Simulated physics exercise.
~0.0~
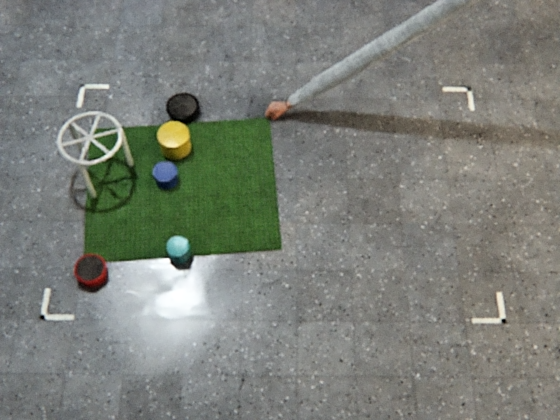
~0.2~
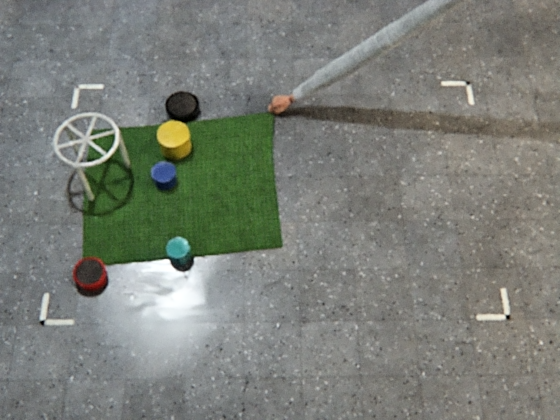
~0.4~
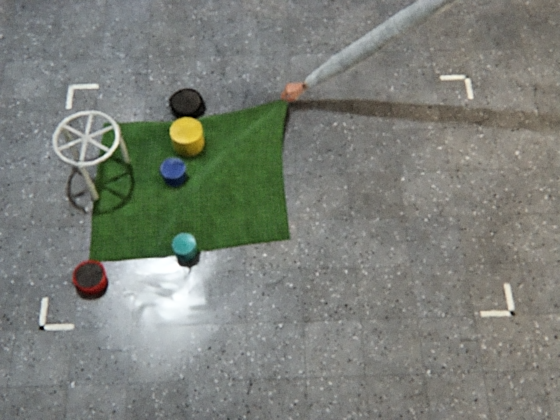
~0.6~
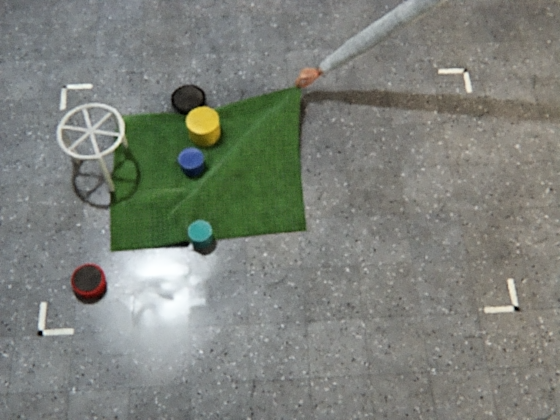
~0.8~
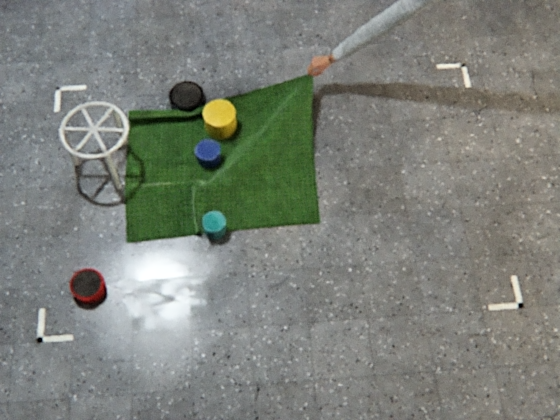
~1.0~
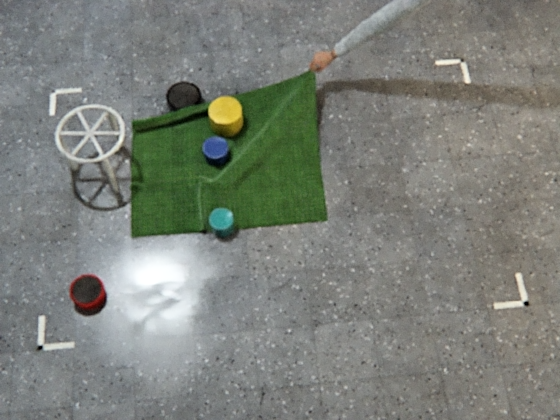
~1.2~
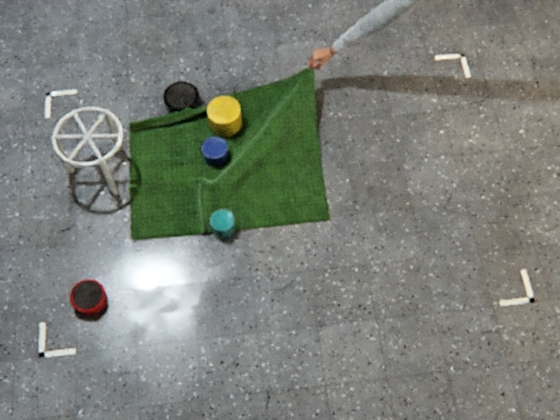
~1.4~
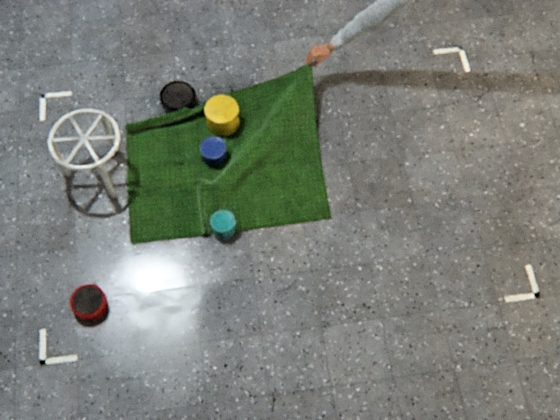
A green mat was pulled by its corner to the right and slightly upward by a hand, carrying the yellow tub, blue bin and teal bin along, while the red pot, black pot and white stool stayed behind; it ended rumpled, with the hand still at its corner.
